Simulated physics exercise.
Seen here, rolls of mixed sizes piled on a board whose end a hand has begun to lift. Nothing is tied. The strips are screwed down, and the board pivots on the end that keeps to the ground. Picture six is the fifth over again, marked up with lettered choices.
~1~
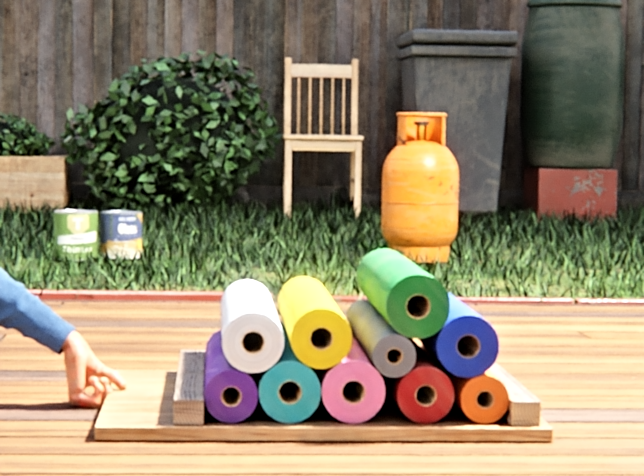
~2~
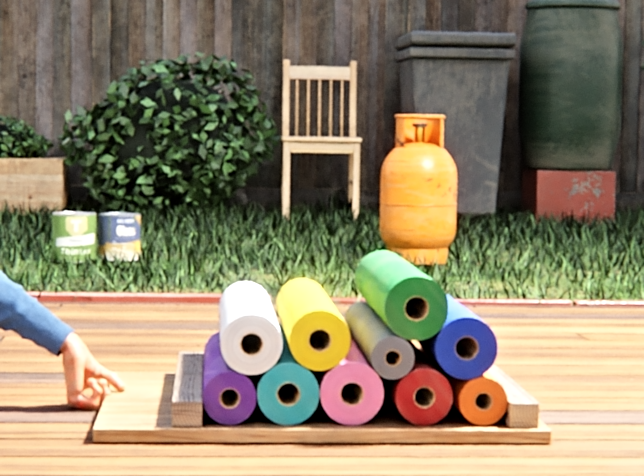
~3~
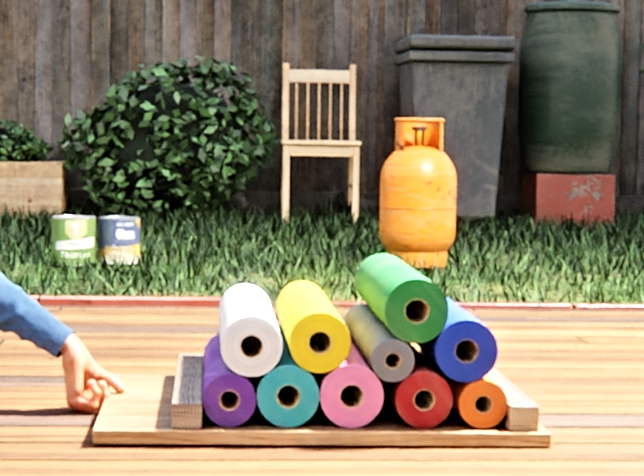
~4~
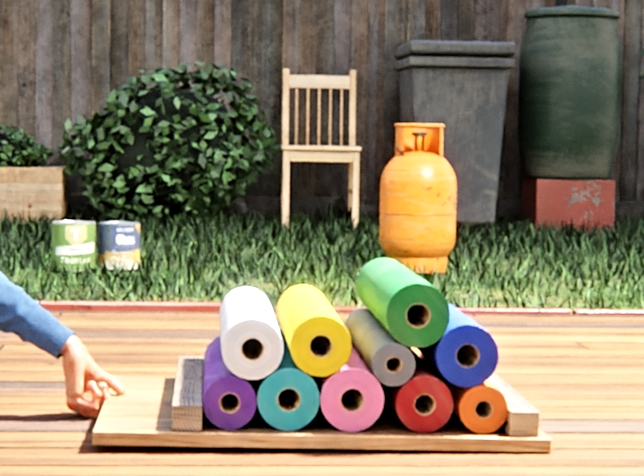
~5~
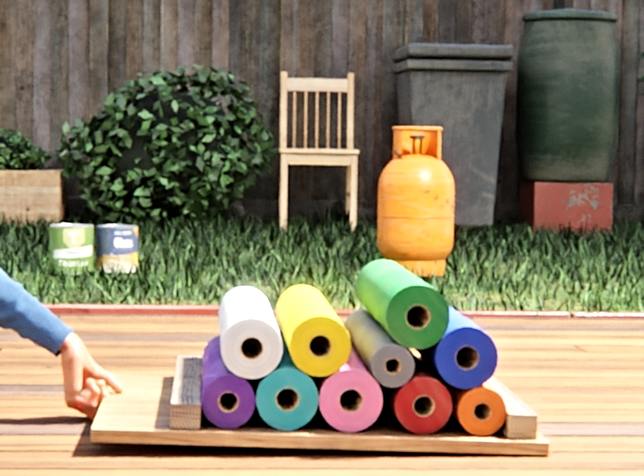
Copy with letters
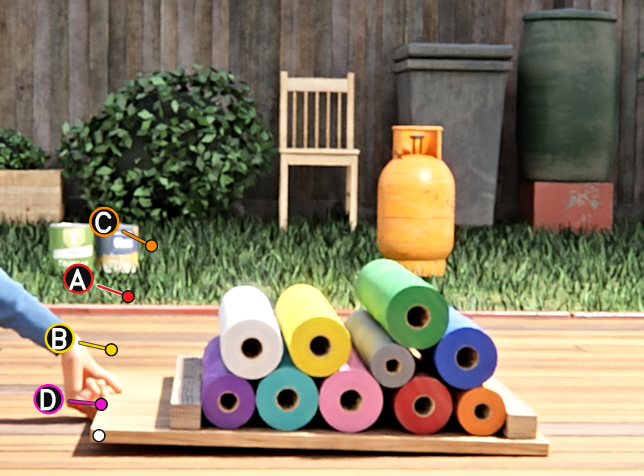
At first, a hand at the left touches the end of a flat board on a wooden deck, where colourful rolls are stacked between two strips. The hand then raises that end very slightly, giving the board a faint tilt down to the right, while the rolls keep their places in the pile.
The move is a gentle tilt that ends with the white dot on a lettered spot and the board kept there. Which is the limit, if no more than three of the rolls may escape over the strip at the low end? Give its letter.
It can be raised to C.
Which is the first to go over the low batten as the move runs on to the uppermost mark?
The blue one.
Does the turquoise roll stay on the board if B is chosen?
Yes.
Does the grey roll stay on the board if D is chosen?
Yes.
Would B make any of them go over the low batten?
At B: No.
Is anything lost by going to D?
At D: No.
On the marked copy, A at (128, 297); B at (111, 350); C at (151, 246); D at (101, 404); the white dot at (99, 435).
With C. Early on, board at 16°.
Further on, board at 27°.
At the end, board at 27°, three over the low batten (blue, grey, green).
As for the rest, A three over the low batten (blue, grey, green); B none over the low batten; D none over the low batten.
